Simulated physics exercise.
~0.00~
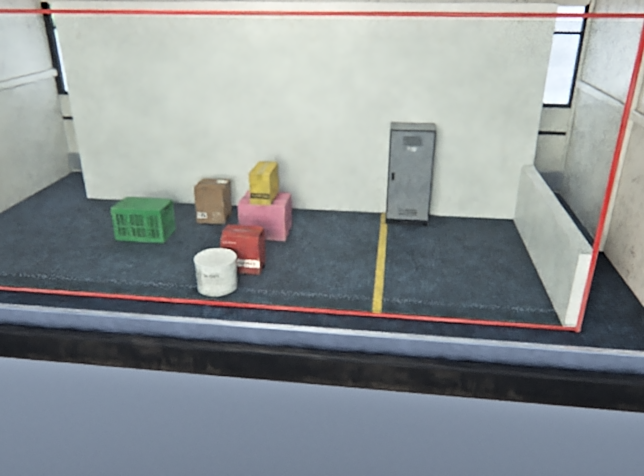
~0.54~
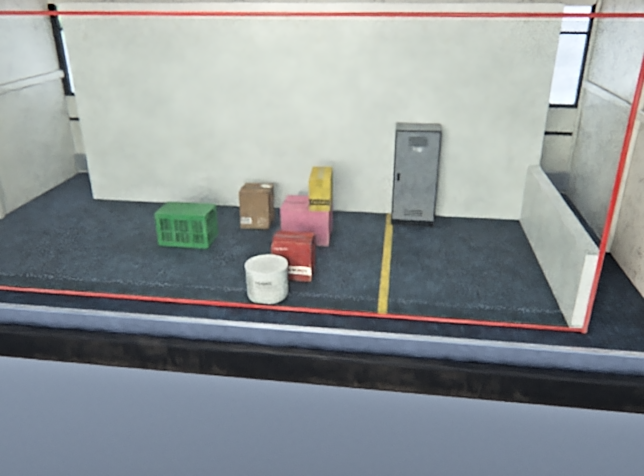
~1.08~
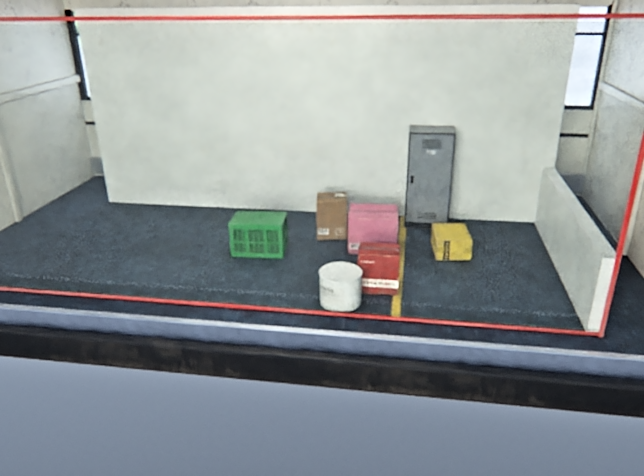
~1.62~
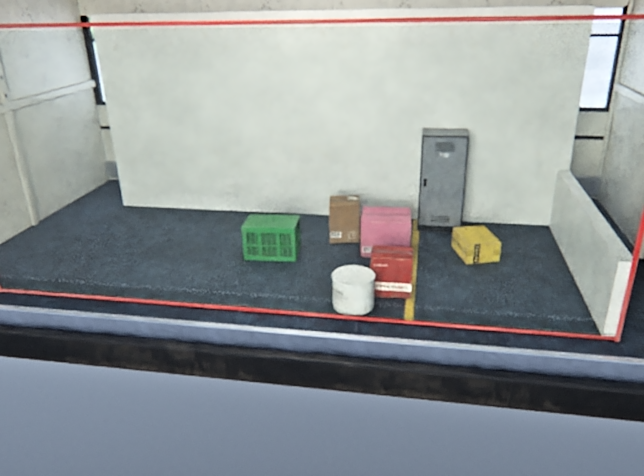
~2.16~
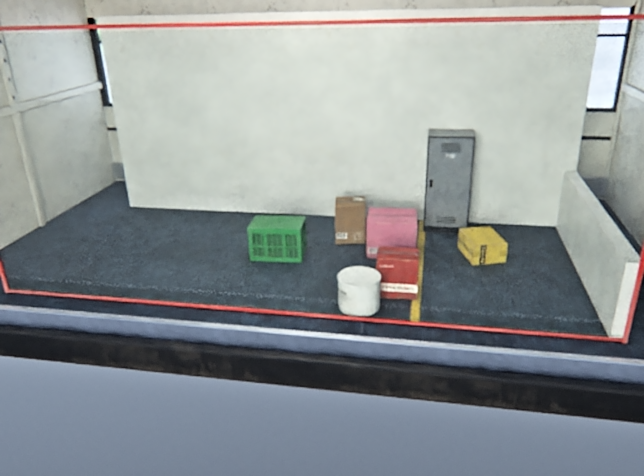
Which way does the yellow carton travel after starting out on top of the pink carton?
The yellow carton moves to the right, coming off the pink carton and ending up on the floor past the yellow line.
